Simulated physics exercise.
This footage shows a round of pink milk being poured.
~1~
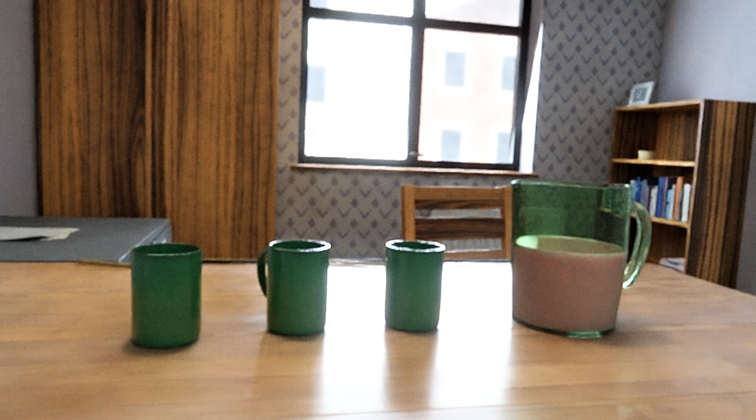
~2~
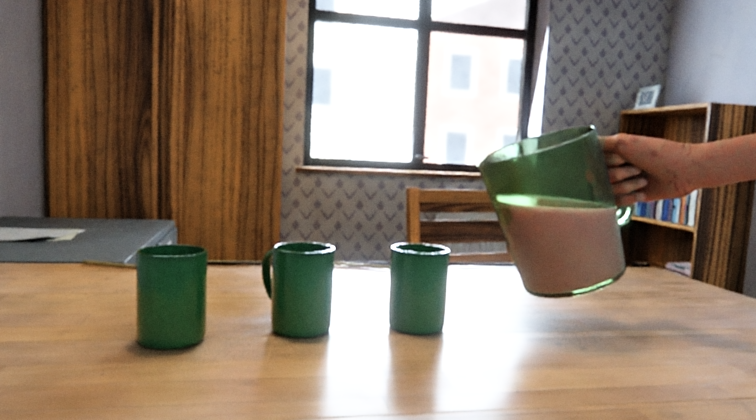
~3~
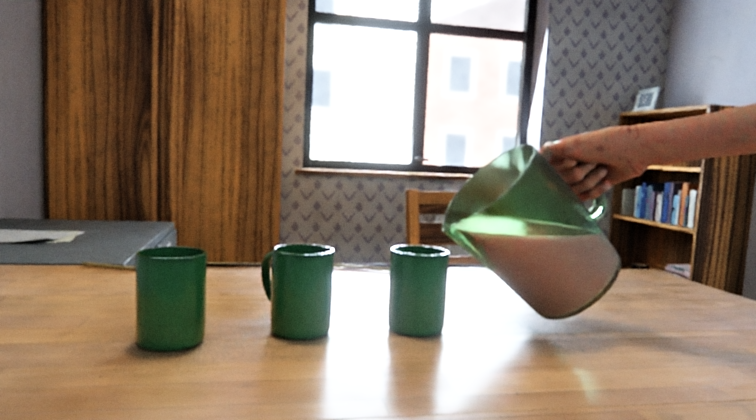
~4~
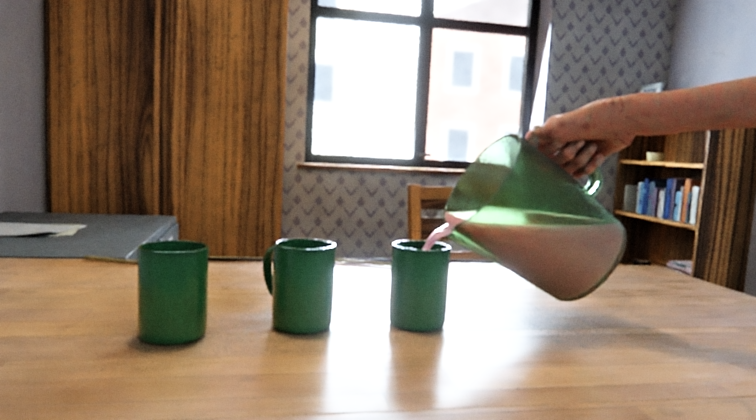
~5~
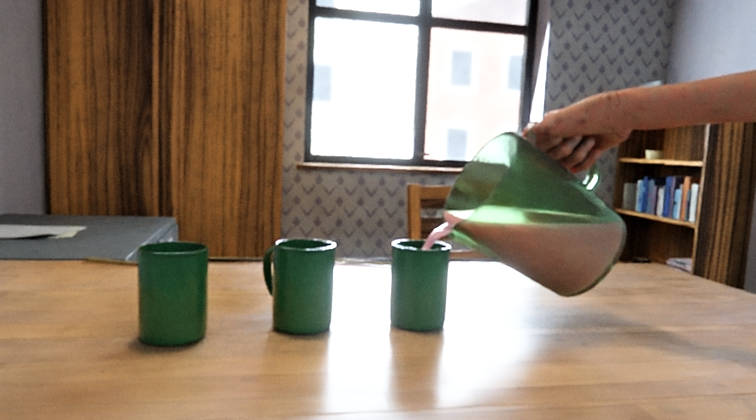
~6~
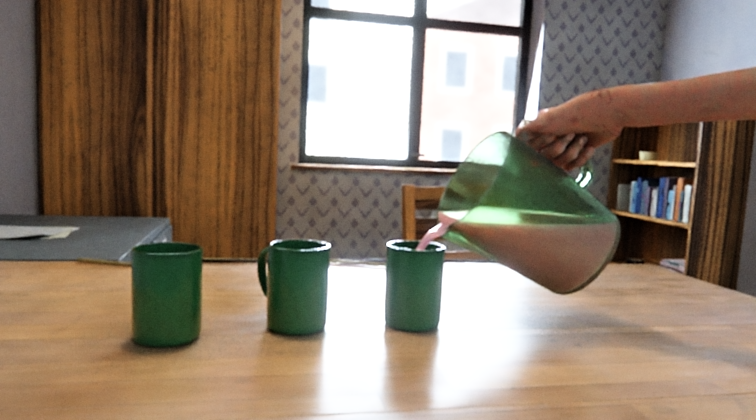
To begin with, a green glass jug of pink milk stands on a wooden table to the right of three green mugs. A hand reaches in from the right, lifts the jug and tilts it leftward, then pours a thin pink stream into the nearest mug, tipping the jug slightly further.
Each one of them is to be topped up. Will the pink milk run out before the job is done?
I expect it will fill every one of them.
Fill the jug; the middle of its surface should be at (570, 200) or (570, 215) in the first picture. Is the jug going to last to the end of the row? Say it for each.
First try it lasts, second try it lasts.
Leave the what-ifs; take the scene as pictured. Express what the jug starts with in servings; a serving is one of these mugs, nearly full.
5.0 servings, roughly.
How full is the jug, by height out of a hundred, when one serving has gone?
I'd put it near 45 in a hundred.
Shortly, the first is about three quarters full.
Then, the first is done and the jug has about three quarters of its load.
At the finish, all three are full and about a third of the pink milk is over.
